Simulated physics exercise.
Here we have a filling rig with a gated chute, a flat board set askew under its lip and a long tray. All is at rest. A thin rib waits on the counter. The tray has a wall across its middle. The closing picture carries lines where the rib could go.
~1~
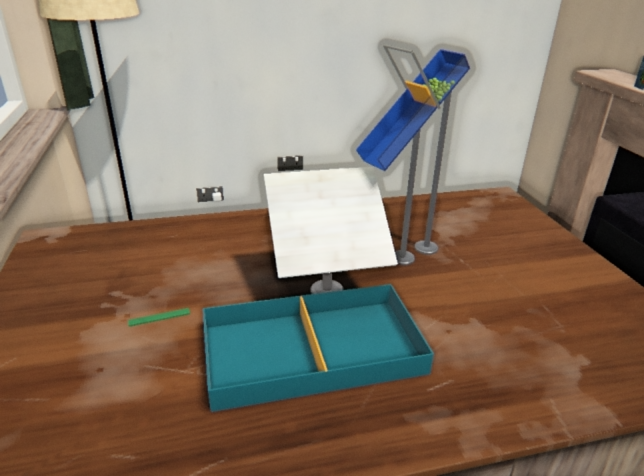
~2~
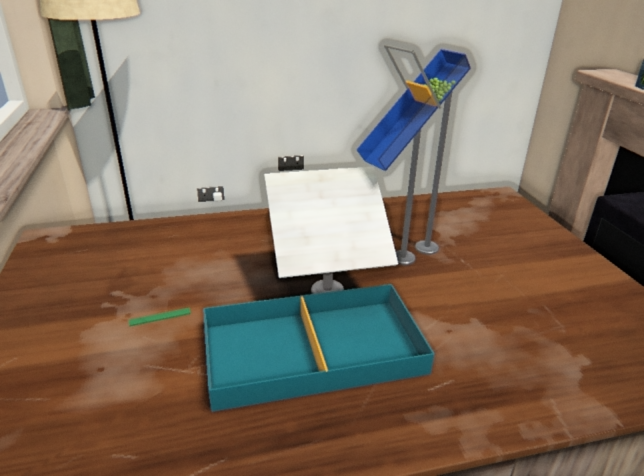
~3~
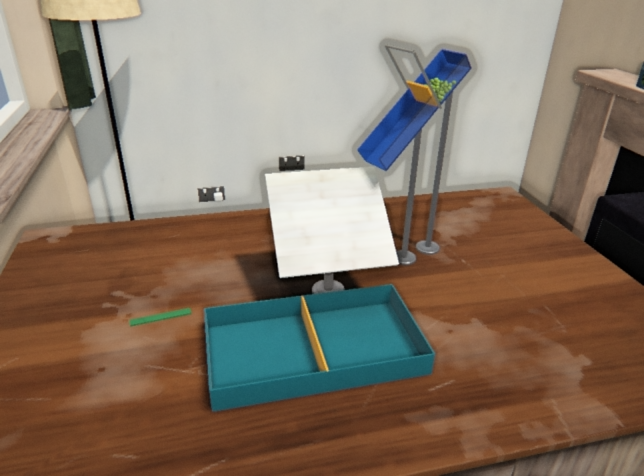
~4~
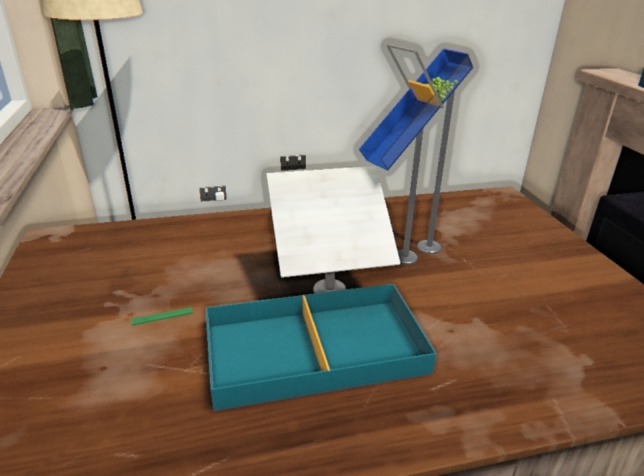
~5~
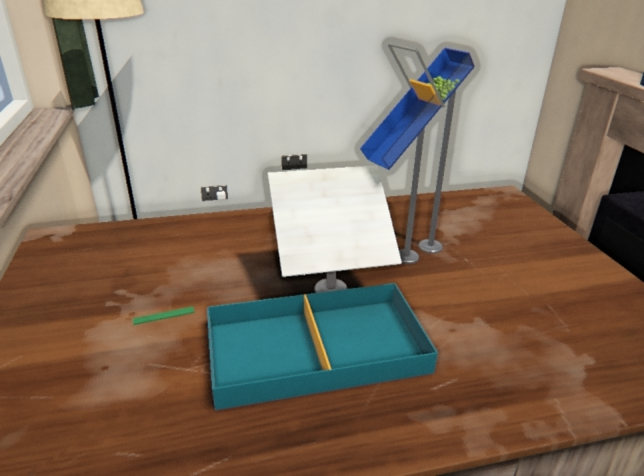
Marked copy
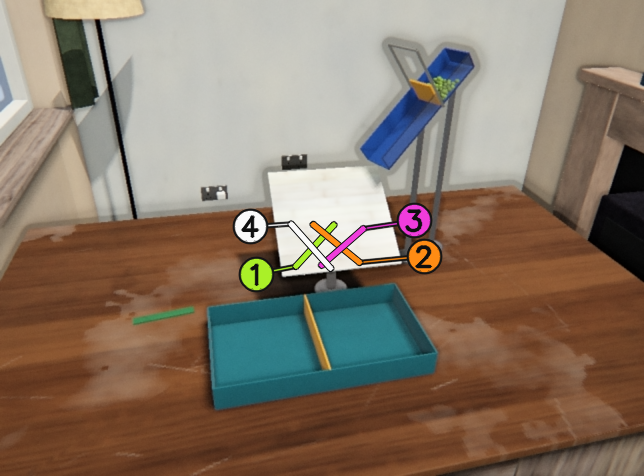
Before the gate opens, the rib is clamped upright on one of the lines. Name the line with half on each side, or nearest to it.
Line 1 does it best.
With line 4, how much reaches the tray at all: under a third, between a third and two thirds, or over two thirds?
Line 4 gives over two thirds.
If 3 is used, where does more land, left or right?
Left.
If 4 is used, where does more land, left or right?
Right.
On the marked copy, line 1 from (333, 224) to (295, 266); line 2 from (313, 224) to (359, 262); line 3 from (363, 228) to (321, 265); line 4 from (291, 223) to (330, 268).
For line 1, of what is caught, close to a third in the left half, close to two thirds in the right.
For line 2, of what is caught, a small share in the left half, all but a few in the right.
For line 3, of what is caught, the whole lot in the left half, none at all in the right.
For line 4, of what is caught, none at all in the left half, the whole lot in the right.
